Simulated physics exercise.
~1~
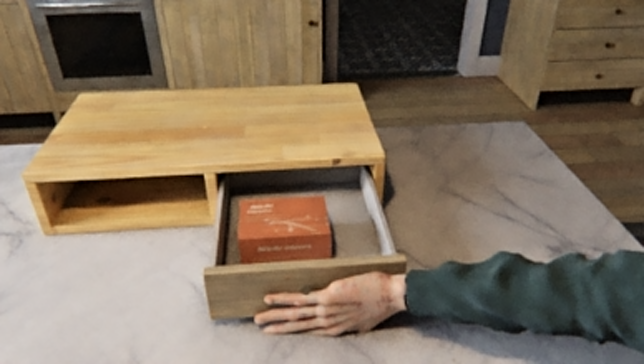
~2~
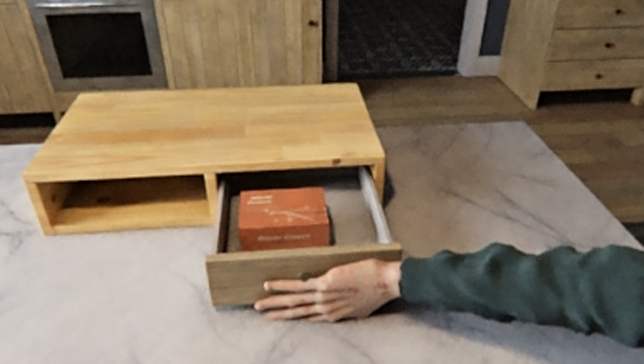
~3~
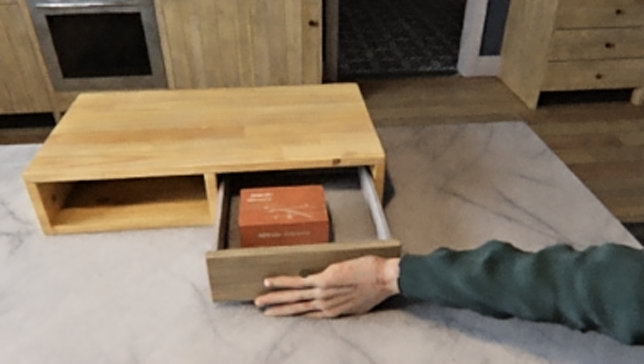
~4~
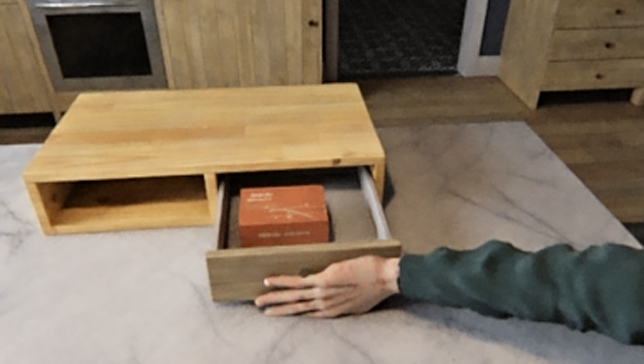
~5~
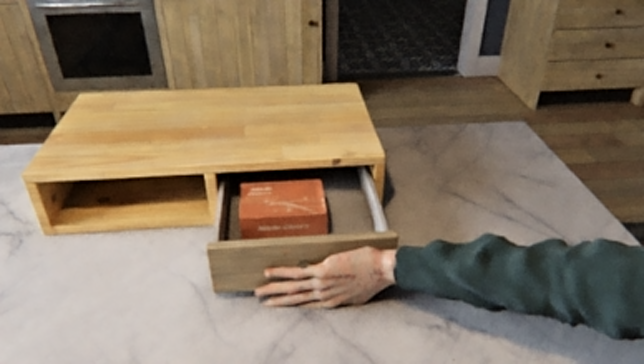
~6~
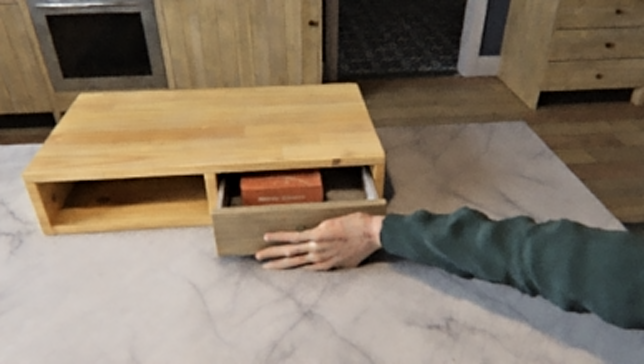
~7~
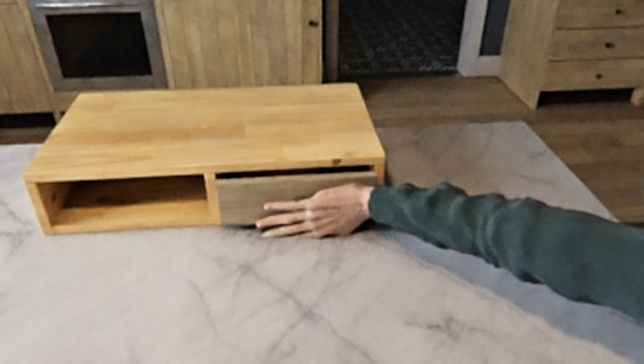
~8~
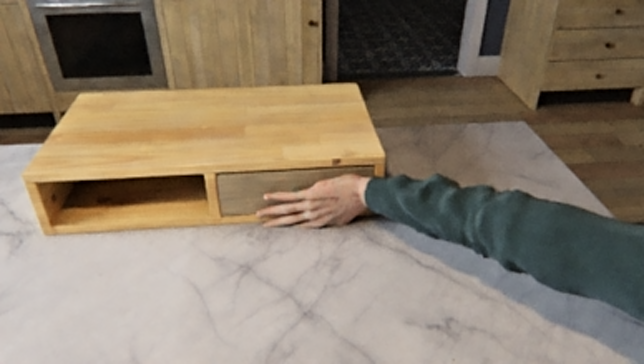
The clip opens on a low wooden chest on a marble-patterned surface, with an empty compartment on the left and an open drawer on the right holding an orange box. A hand in a dark green sleeve reaches in from the right and rests against the drawer's front. At first the drawer barely moves, easing only slightly inward. Then the hand pushes it steadily back, carrying the box along until only part of it shows. The box disappears inside as the gap narrows. Finally the drawer sits fully shut, with the hand still against its front.
